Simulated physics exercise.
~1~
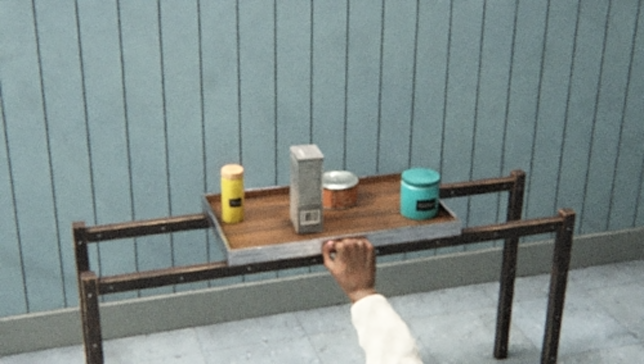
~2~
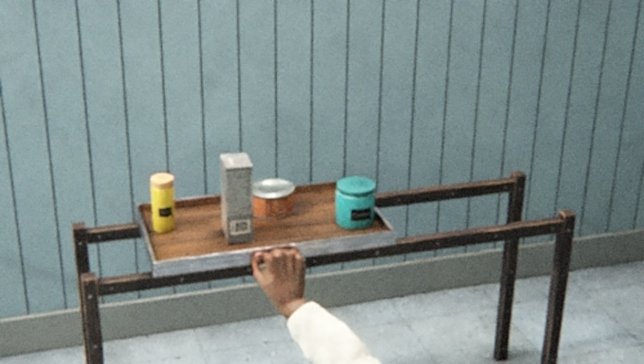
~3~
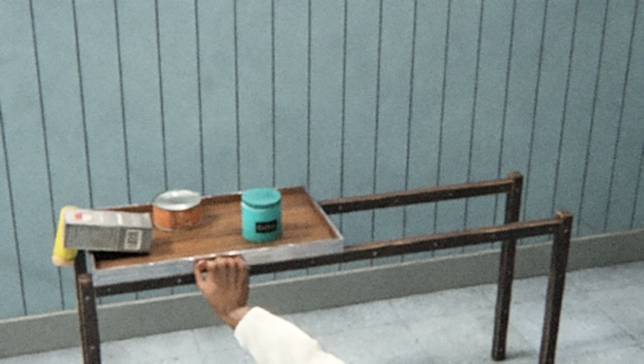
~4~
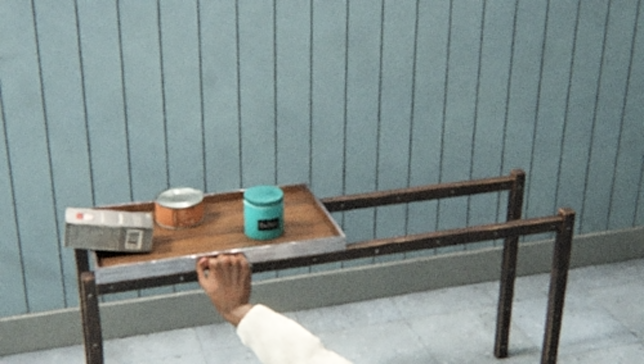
In this clip, a hand slides a tray holding a yellow shaker, grey carton, orange tub and turquoise jar left along metal rails; the shaker tips off the left end and the carton topples onto its side, while the tub and jar stay upright on the stopped tray.
